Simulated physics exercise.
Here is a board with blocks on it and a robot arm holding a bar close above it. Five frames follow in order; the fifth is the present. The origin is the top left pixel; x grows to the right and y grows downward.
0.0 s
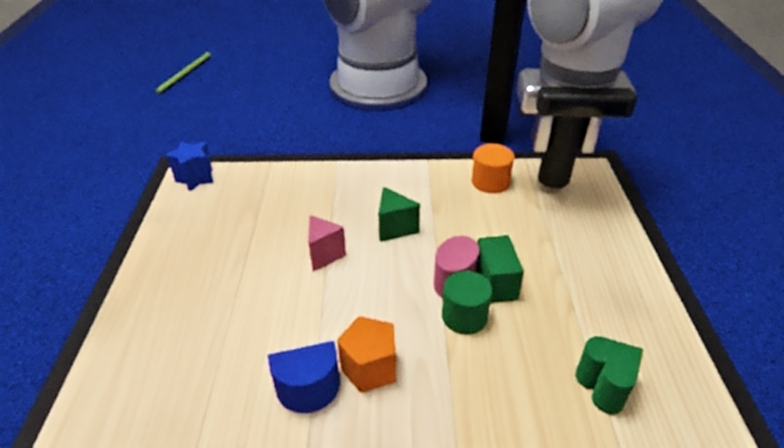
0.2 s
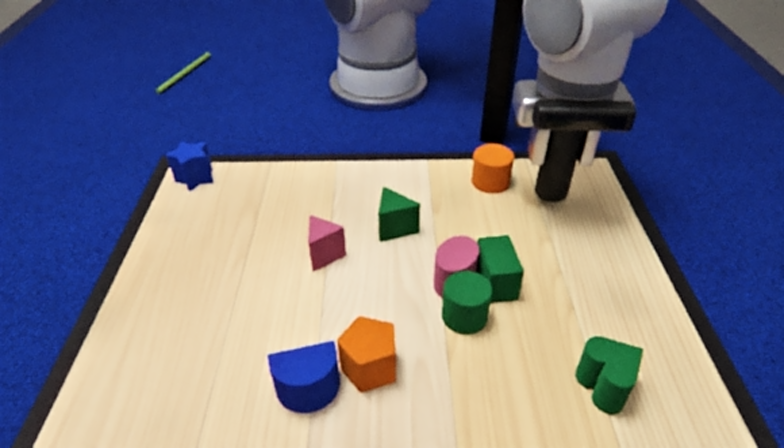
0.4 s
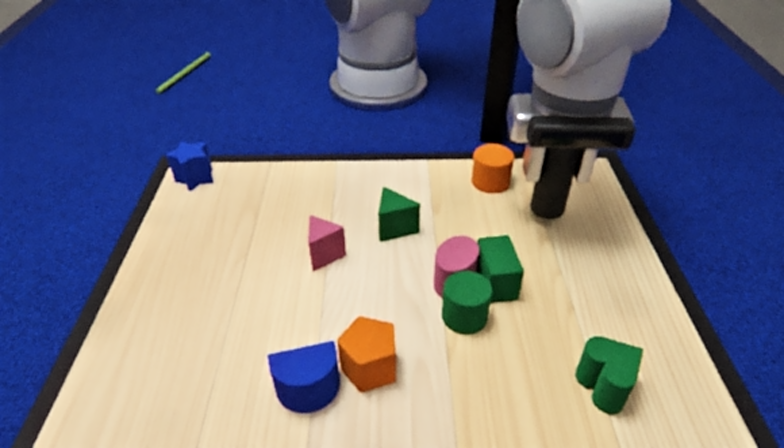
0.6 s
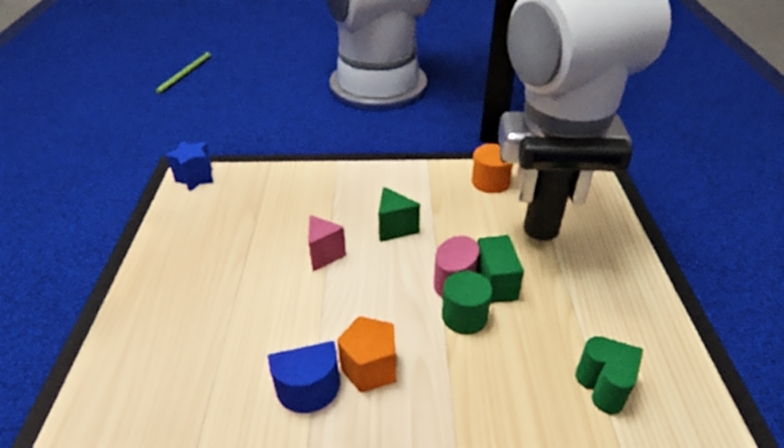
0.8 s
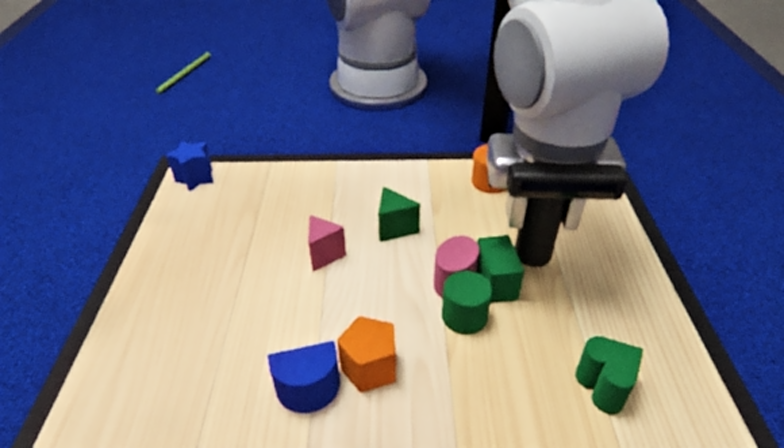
Robot arm moving a black bar slowly down the right side of a wooden board, beside a still cluster of colourful blocks.
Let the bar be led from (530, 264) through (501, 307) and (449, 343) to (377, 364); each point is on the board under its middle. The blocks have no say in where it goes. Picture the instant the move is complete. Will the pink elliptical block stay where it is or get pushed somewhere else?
At the end of the path, it will have moved.
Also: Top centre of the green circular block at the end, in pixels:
Expect it around (366, 299).
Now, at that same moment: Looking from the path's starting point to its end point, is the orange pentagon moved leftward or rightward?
Taking start-to-end as forward, the block's sideways shift goes to the right.
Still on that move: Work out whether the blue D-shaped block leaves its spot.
That block moves.
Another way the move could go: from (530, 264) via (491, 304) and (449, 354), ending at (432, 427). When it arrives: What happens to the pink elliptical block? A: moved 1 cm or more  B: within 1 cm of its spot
A (moved 1 cm or more)
On the path given first. One third of the way, bar (503, 298); pink elliptical block (435, 254); green circular block (447, 298); green oblong (471, 265), turned 35° clockwise.
Two thirds of the way, bar (448, 333); pink elliptical block (430, 251); green circular block (404, 306); green oblong (465, 266), turned 55° clockwise.
At the end, bar (377, 355); blue D-shaped block (271, 376), turned 40° anticlockwise; orange pentagon (323, 345), turned 15° clockwise; pink elliptical block (430, 251); green circular block (366, 299); green oblong (465, 266), turned 55° clockwise.
